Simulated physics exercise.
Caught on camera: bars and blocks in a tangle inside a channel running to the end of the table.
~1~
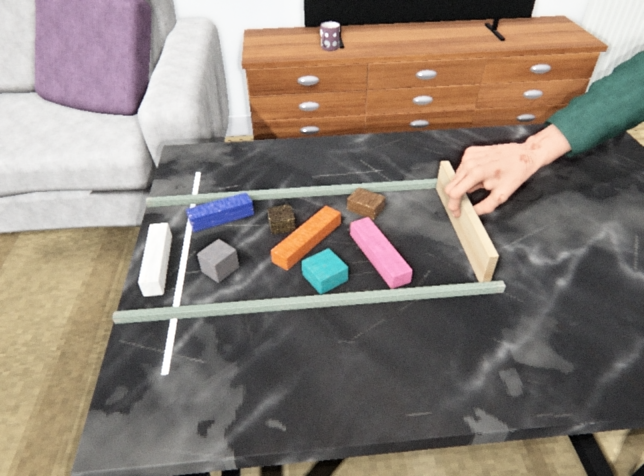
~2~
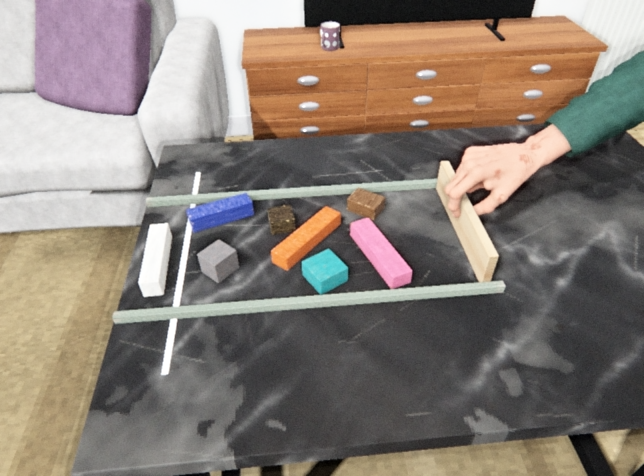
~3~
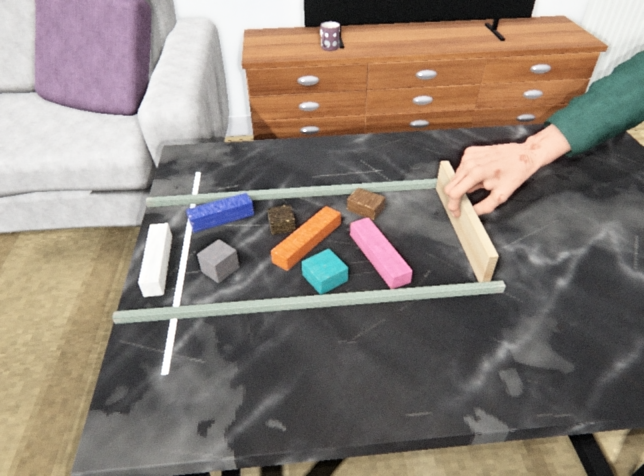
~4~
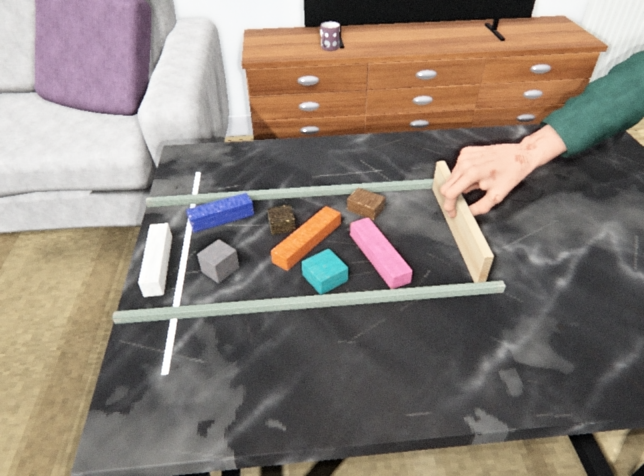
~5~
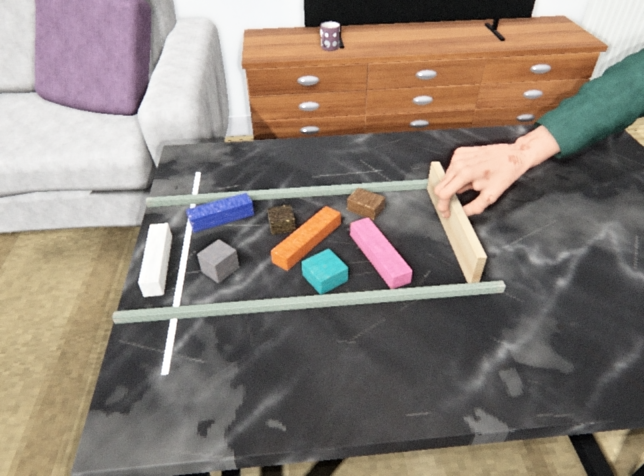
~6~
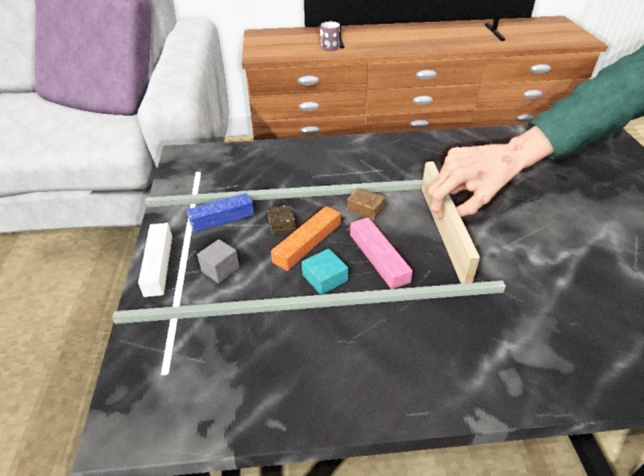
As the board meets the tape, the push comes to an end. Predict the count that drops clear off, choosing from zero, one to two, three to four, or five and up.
The count is three to four.
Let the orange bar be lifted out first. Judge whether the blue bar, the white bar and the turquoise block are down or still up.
The blue bar: Drops. The white bar: Drops. The turquoise block: Remains.
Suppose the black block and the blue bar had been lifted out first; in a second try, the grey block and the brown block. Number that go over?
Fallen: 2 in the first try, 2 in the other.
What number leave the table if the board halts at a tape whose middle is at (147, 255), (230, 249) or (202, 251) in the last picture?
Those tries give 7, 1 and 2.
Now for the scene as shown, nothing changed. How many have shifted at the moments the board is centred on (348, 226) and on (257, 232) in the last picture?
The number moved is 4 and then 8.
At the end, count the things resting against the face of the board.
Looks like 2 of them, all told.
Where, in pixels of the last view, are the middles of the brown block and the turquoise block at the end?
Brown block at about (171, 212), turquoise block at about (137, 284).
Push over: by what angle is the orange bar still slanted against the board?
It is near 35° out of line.
Early on, none off yet; white bar at rest near (157, 258); blue bar at rest near (221, 212); grey block at rest near (219, 261).
Finally, the number that fall off is three or four; lost, grey block, blue bar and white bar.
